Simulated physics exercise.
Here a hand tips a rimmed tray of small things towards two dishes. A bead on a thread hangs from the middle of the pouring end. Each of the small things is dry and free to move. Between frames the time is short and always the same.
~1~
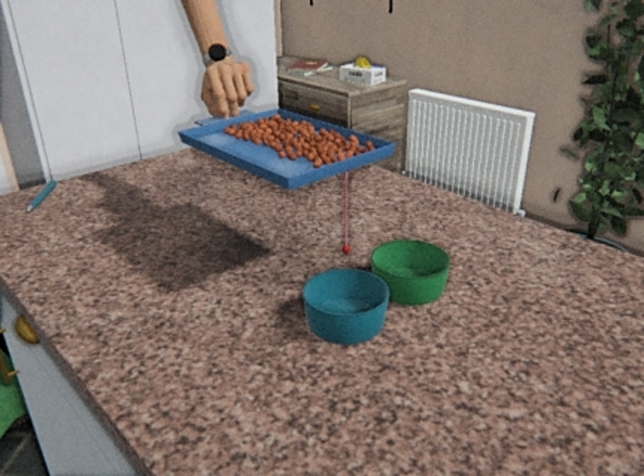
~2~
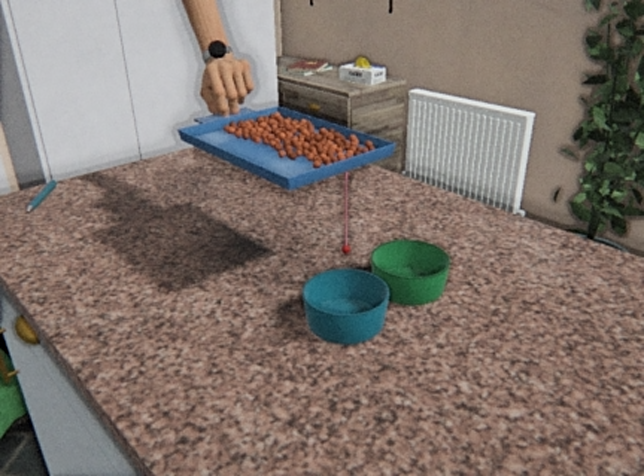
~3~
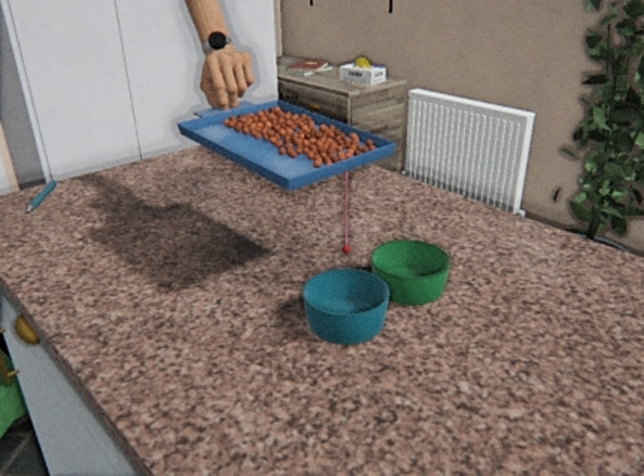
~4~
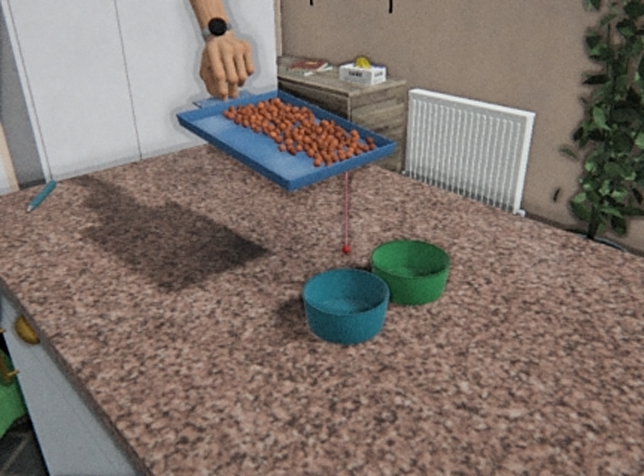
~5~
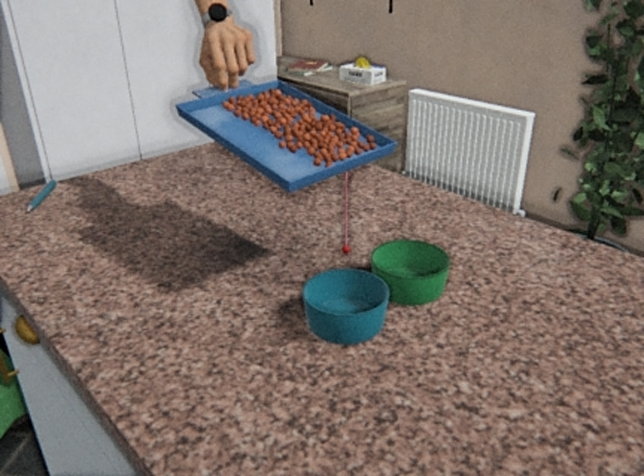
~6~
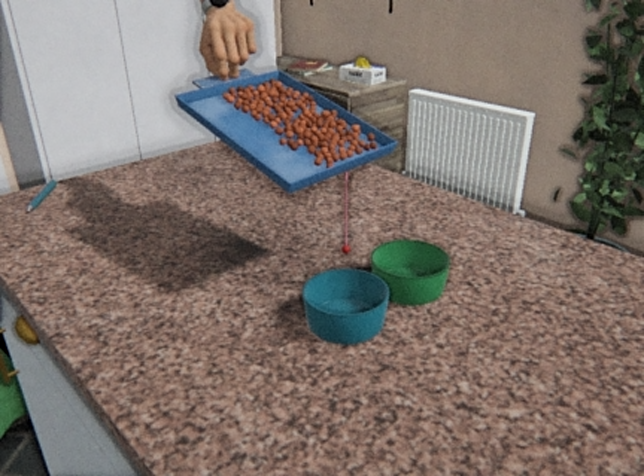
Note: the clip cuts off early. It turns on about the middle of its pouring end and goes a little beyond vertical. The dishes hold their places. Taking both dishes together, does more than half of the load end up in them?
Yes.
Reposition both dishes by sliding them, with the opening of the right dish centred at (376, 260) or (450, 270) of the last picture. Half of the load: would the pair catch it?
Well, a majority share the first time and a minority share the next.
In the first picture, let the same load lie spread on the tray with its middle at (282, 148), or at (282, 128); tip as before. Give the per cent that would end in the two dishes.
Try 1: 70 %; try 2: 70 %.
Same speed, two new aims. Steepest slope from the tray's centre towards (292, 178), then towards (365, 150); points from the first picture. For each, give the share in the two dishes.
40 %, give or take, and then 20 %.
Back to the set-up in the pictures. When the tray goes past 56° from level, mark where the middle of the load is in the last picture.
Load centre: Approx. (328, 134).
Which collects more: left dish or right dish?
Of the two, the left-side one is the fuller.
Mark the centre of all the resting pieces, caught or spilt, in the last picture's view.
Near (357, 312).
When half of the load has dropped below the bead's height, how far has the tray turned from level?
About 110°.
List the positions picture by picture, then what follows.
In the first frame, corners of the pouring end at (289, 177) and (392, 144), level; middle of the load at (295, 141), clay pellets; left dish at (376, 322); right dish at (440, 285); bead on its thread at (346, 249).
In the second frame, corners of the pouring end at (289, 177) and (392, 143), level; middle of the load at (295, 140).
In the third frame, corners of the pouring end at (289, 178) and (393, 143), tipped barely, lowest at the left corner; middle of the load at (295, 136).
In the fourth frame, corners of the pouring end at (290, 179) and (393, 143), tipped a little, lowest at the left corner; middle of the load at (295, 131).
In the fifth frame, corners of the pouring end at (290, 180) and (394, 142), tipped a little, lowest at the left corner; middle of the load at (296, 126).
In the sixth frame, corners of the pouring end at (291, 182) and (394, 142), tipped a little, lowest at the left corner; middle of the load at (296, 121); left dish at (376, 322); right dish at (440, 285).
Soon, tray tipped steeply; nearly all on the tray; a small part in the air.
A while on, tray tipped right over; nearly all on the tray; a stray few in the left dish; a stray few in the right dish; a stray few outside both.
Towards the end, tray tipped past a quarter turn; about two thirds in the left dish; about a quarter in the right dish; about a quarter outside both.
Finally, tray tipped past a quarter turn; about two thirds in the left dish; about a quarter in the right dish; about a quarter outside both.
